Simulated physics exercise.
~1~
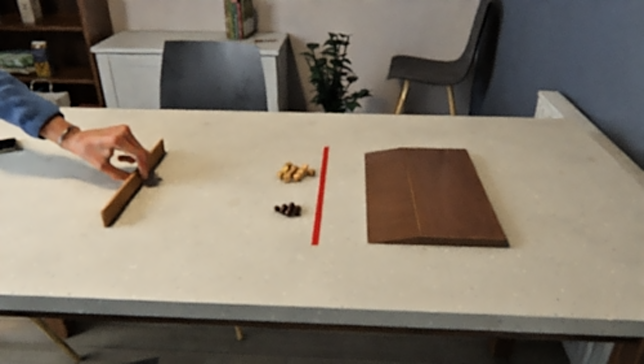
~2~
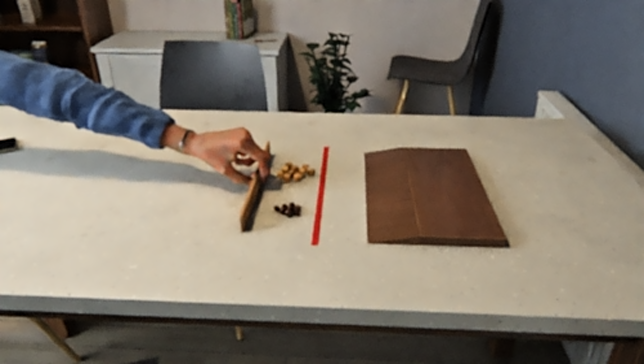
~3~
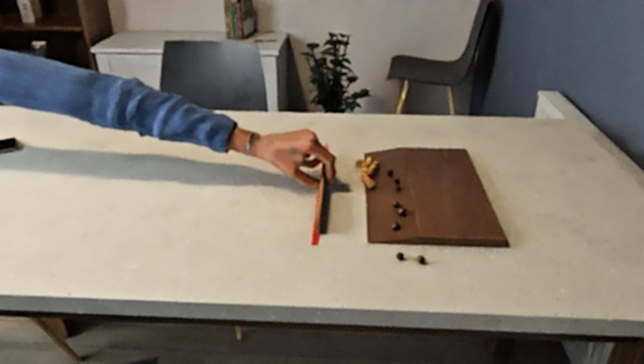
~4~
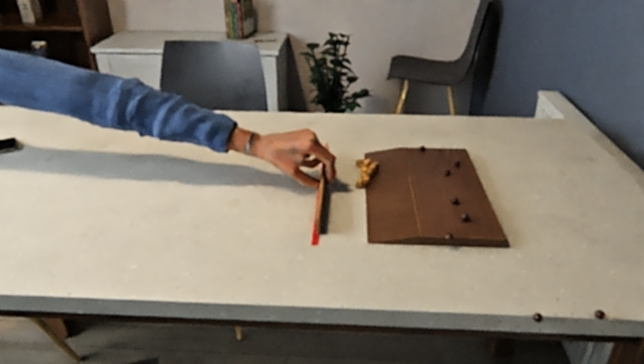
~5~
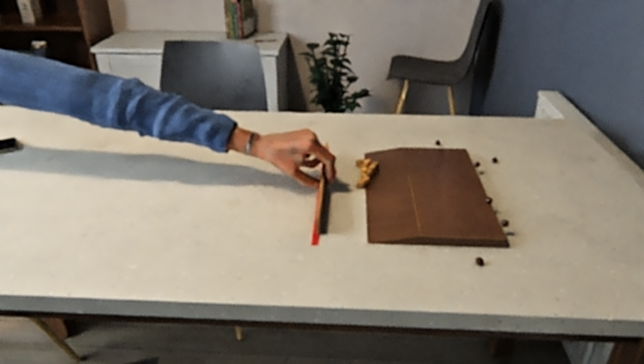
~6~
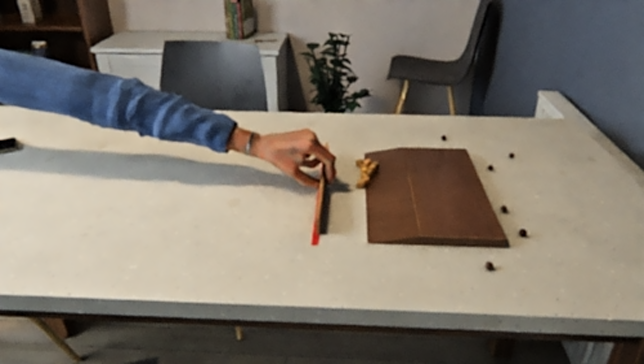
In the video, a hand slides an upright card rightward across a table, pushing two small piles toward a low brown wedge and stopping at the red tape. The dark front pieces roll over the wedge and beyond it, while the light brown pieces stay bunched at its near edge.
